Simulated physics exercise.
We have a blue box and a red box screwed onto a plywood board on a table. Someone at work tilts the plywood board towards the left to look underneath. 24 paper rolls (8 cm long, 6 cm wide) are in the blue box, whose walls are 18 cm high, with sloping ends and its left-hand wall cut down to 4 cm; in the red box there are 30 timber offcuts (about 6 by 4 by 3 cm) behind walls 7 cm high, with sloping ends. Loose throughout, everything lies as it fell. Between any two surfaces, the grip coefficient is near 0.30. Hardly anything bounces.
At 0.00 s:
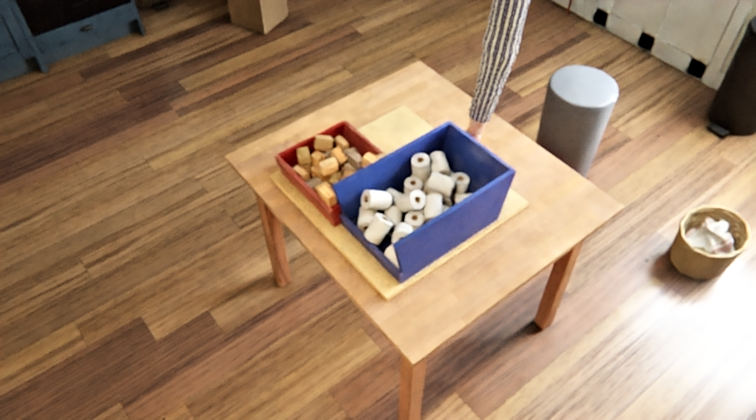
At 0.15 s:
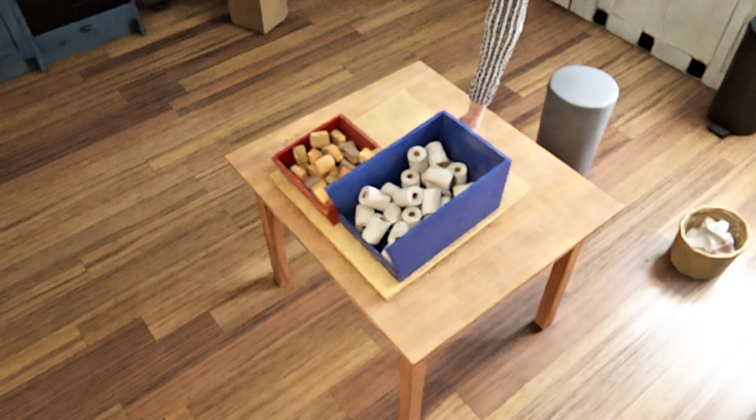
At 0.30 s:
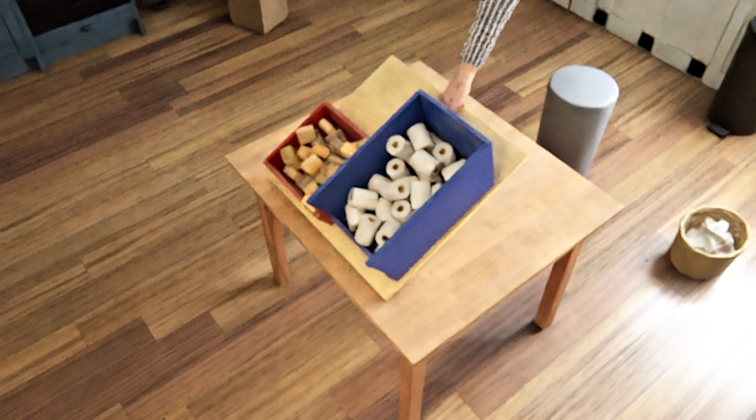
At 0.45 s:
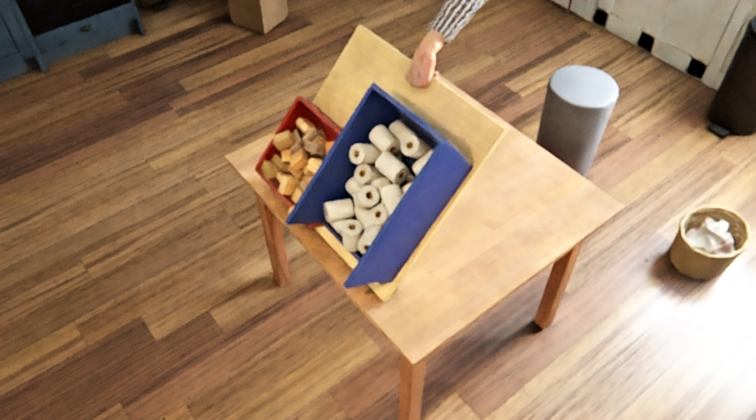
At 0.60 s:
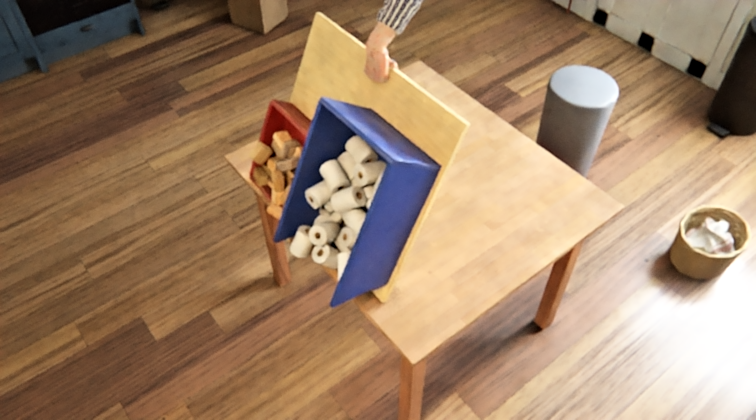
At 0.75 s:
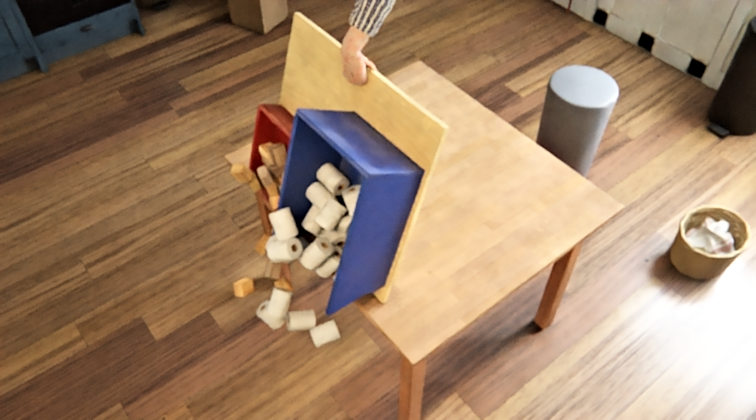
A hand lifted one edge of a board on a wooden table, tilting it steeply to the left, and white rolls and wooden pieces tumbled out of the blue and red boxes fixed to it.
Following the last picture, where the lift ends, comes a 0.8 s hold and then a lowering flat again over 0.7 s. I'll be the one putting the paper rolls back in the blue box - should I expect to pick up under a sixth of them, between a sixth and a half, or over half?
Expect to pick up over half of them.
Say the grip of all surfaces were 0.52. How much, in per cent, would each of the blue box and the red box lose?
That would cost the blue box 100 and the red box 50 per cent of the load.
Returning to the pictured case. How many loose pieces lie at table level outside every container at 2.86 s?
Near 0, give or take.
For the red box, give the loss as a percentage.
For the red box, the loss is 40%.
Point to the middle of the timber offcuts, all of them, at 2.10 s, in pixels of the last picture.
Centre approx. (313, 189).
After 1.09 s, tilt 72°; 19 of 24 out of the blue box and 9 of 30 out of the red box.
After 1.51 s, tilt 72°; 22 of 24 out of the blue box and 11 of 30 out of the red box.
After 2.10 s, tilt 9°; 22 of 24 out of the blue box and 12 of 30 out of the red box.
Final count (at 2.86 s), 22 of 24 out of the blue box and 12 of 30 out of the red box. Asked share, 22 of 24, 92 per cent.
